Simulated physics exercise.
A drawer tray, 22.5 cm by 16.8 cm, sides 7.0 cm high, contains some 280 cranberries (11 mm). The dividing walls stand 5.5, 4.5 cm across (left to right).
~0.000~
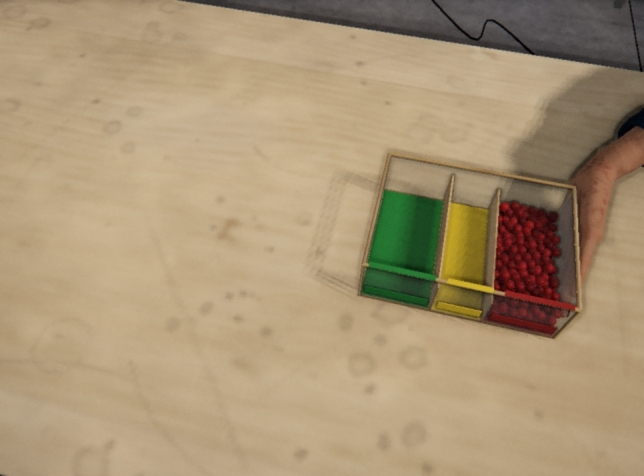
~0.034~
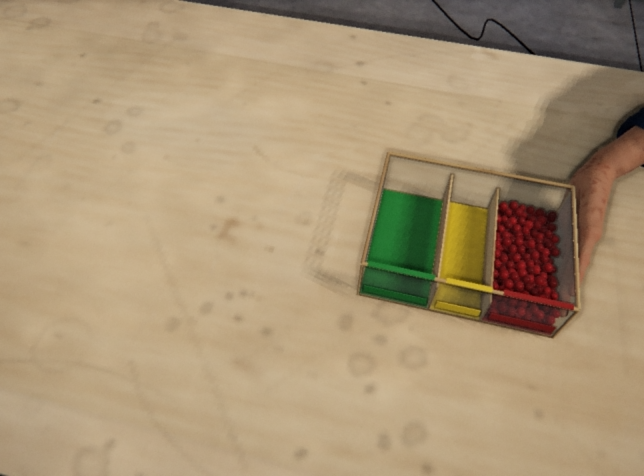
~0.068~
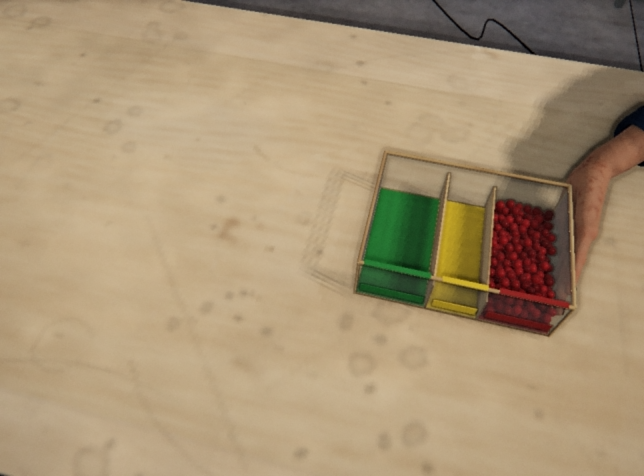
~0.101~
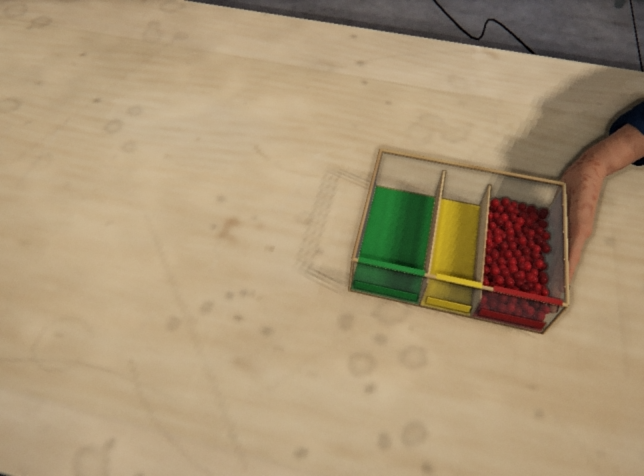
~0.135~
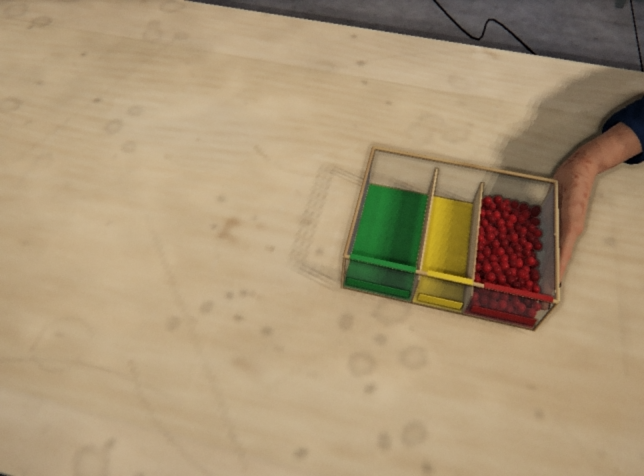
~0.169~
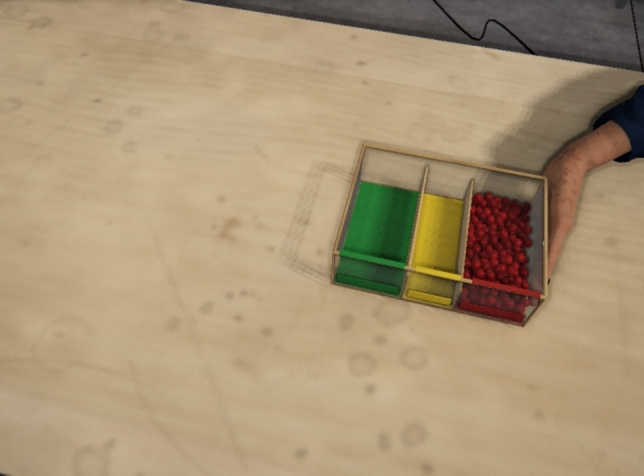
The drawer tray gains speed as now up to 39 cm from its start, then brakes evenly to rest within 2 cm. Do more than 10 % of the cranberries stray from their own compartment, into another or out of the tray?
Strayed: Below.
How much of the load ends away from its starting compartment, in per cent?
Some 0 per cent.
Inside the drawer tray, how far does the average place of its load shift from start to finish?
Roughly 1.0 cm.
After 0.34 s, tilt 0 degrees; red 100 %; 0 % away from where they began.
After 0.49 s, tilt 0 degrees; red 100 %; 0 % away from where they began.
After 0.62 s, tilt 0 degrees; red 100 %; 0 % away from where they began.
Then, at 0.74 s, tilt 0 degrees; red 100 %; 0 % away from where they began.
At rest (1.1 s), red 100 %; 0 % away from where they began.
